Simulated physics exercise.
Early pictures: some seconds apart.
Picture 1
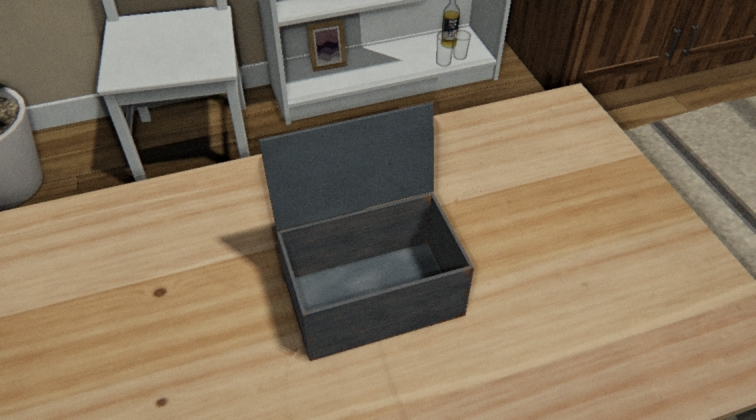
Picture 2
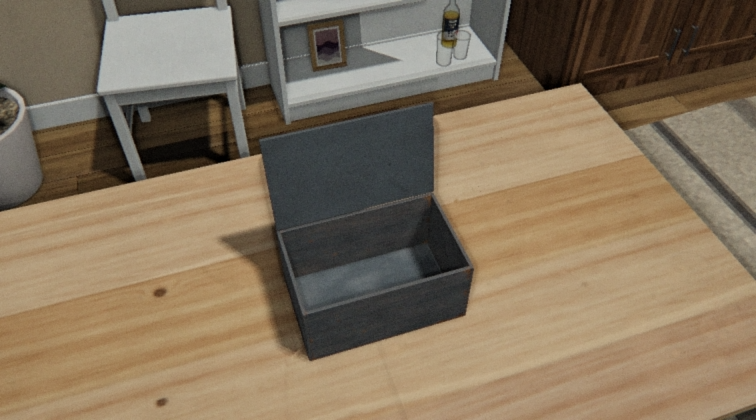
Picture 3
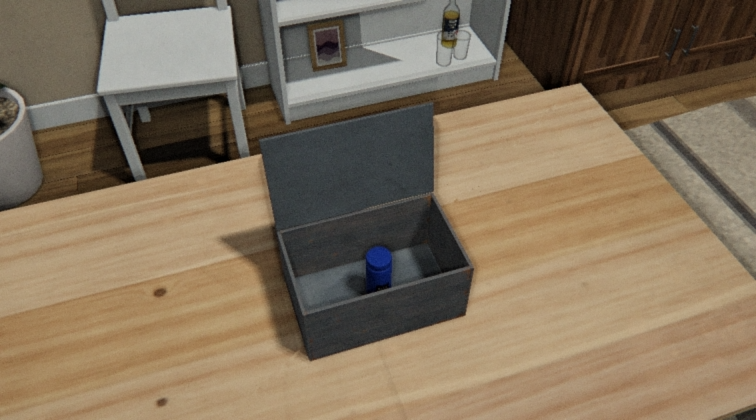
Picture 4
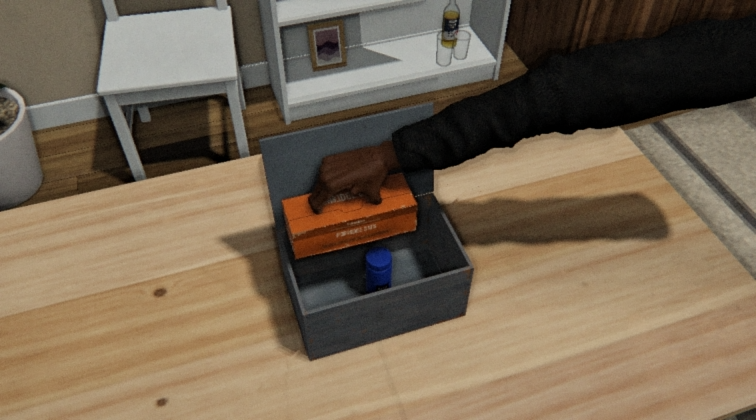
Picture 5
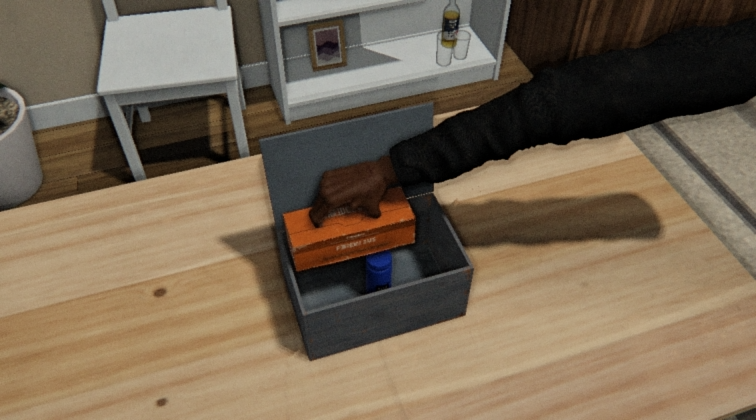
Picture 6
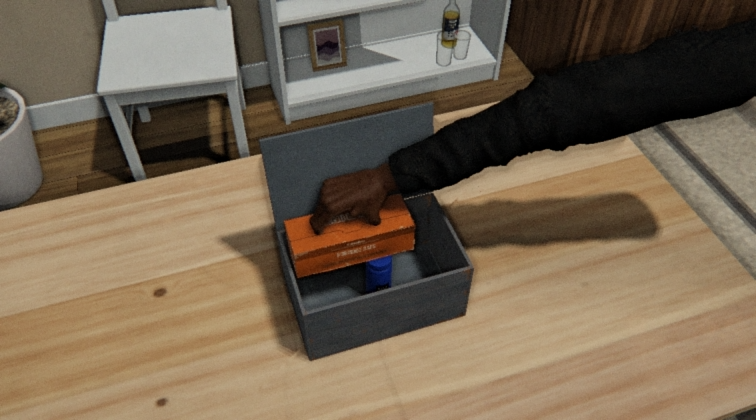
A fixed, raised view looks down on a pale wooden table in a room with a white chair, white shelves and a dark wooden cabinet behind. An open dark grey box stands empty on the table, its lid upright, until a small blue container appears inside. A black-sleeved arm then appears from the right, gripping an orange carton, and lowers it slightly into the box behind the container.
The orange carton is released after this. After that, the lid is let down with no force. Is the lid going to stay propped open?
Settles down.
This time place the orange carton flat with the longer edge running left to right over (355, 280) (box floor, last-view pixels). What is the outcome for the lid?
Then it comes fully down.
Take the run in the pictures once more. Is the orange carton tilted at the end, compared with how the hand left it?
Once everything settles, the orange carton ends up at a slant.
Then, 0.90 s past the last view, lid starting down; orange carton on its side near (380, 259); blue shaker rocked 41° from its first pose.
Then, 1.70 s past the last view, lid 53° above the rim; orange carton on its side near (380, 259); blue shaker on its side.
Finally, lid shut; down or leaning hard in the box, orange carton and blue shaker. Final places as the last picture's camera would see them, orange carton near (380, 259).
